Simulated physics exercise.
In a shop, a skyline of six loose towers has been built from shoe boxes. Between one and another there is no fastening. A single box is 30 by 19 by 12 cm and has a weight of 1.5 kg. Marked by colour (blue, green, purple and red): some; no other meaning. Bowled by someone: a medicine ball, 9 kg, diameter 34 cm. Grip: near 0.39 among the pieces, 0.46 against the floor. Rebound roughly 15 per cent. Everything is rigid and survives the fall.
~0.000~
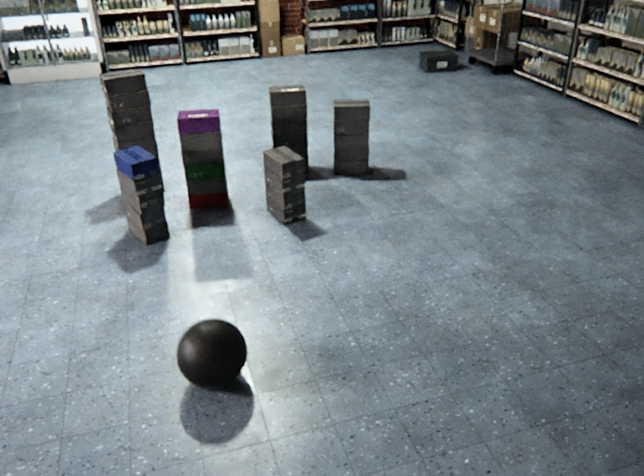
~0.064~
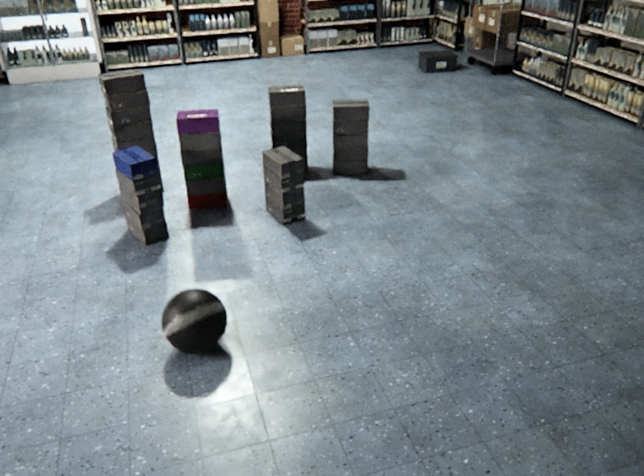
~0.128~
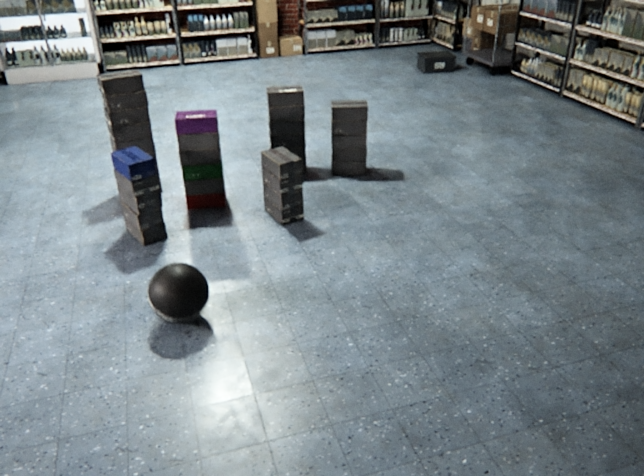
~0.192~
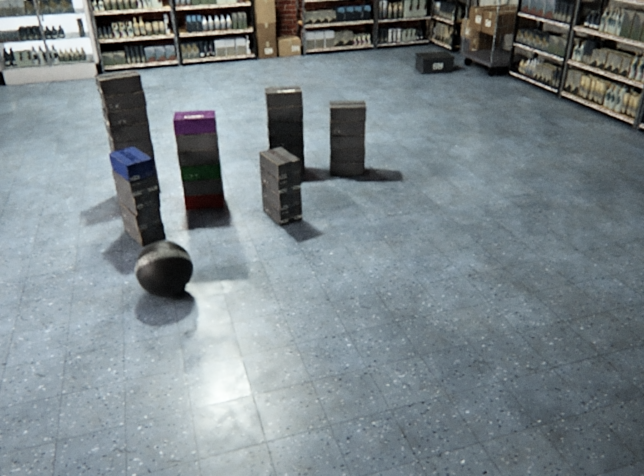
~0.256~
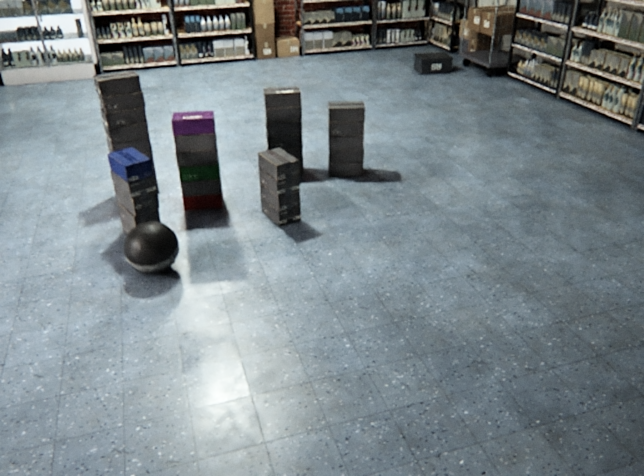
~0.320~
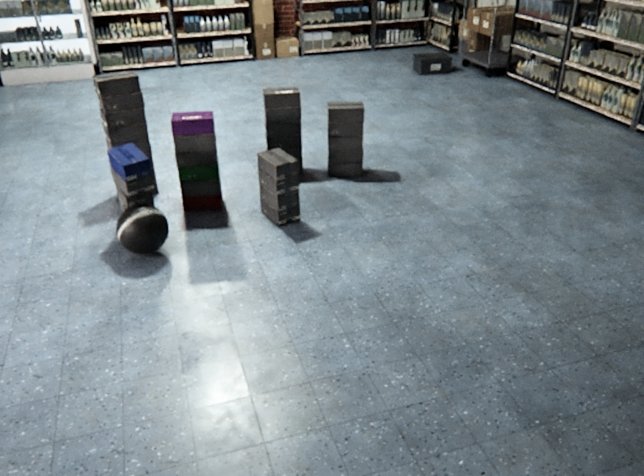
Dark ball rolling across a shop floor towards stacked box towers, then bumping the blue-topped stack at left, which tilts slightly.
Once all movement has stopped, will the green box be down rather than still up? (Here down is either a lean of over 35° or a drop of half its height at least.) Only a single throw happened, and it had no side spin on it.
No, it keeps its place.
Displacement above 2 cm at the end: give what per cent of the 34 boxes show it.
Result: 40 per cent.
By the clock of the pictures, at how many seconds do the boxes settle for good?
Close to 2.0 seconds.
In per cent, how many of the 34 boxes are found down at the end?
Around 5 per cent, I'd say.
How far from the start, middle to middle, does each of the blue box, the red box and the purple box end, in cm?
Approx. shifts in cm - blue: 55; red: 0; purple: 0.
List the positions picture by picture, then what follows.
In the first picture (we follow the side turned to the camera; the camera pans a little), ball (212, 353) 1.33 m from contact, 4.6 m/s; green box (205, 172); purple box (198, 126); red box (208, 201); no piece has moved.
The second picture shows ball (195, 321) 1.04 m from contact, 4.6 m/s; green box (204, 172).
The third picture shows ball (179, 293) 74 cm from contact, 4.6 m/s; green box (202, 173).
The fourth picture shows ball (165, 269) 45 cm from contact, 4.6 m/s; green box (201, 173).
The fifth picture shows ball (152, 248) 16 cm from contact, 4.6 m/s; green box (199, 174).
The sixth picture shows ball (143, 229) after contact, 2.5 m/s; green box (199, 174); blue box (128, 154) tipped 5°; purple box (192, 127); steepest lean 5°, the box at (141, 187); 5 stirred so far.
Around 0.42 s, ball still moving; none of the 34 boxes down, 5 disturbed; green box unmoved; blue box tipped 21°.
Around 0.58 s, ball still moving; 1 of the 34 boxes down; green box unmoved; blue box tipped 44°, 56 mm lower.
Around 0.72 s, ball still moving; 2 of the 34 boxes down; green box unmoved; blue box tipped 61°, 36 cm lower.
Around 1.04 s, ball still moving; 2 of the 34 boxes down; green box unmoved; blue box 50 cm lower.
Finally (2.0 s), ball rolling away; 2 of the 34 boxes down; green box unmoved; blue box 50 cm lower; purple box unmoved. Seen by the last camera, middles, green box near (199, 169), blue box near (161, 216).
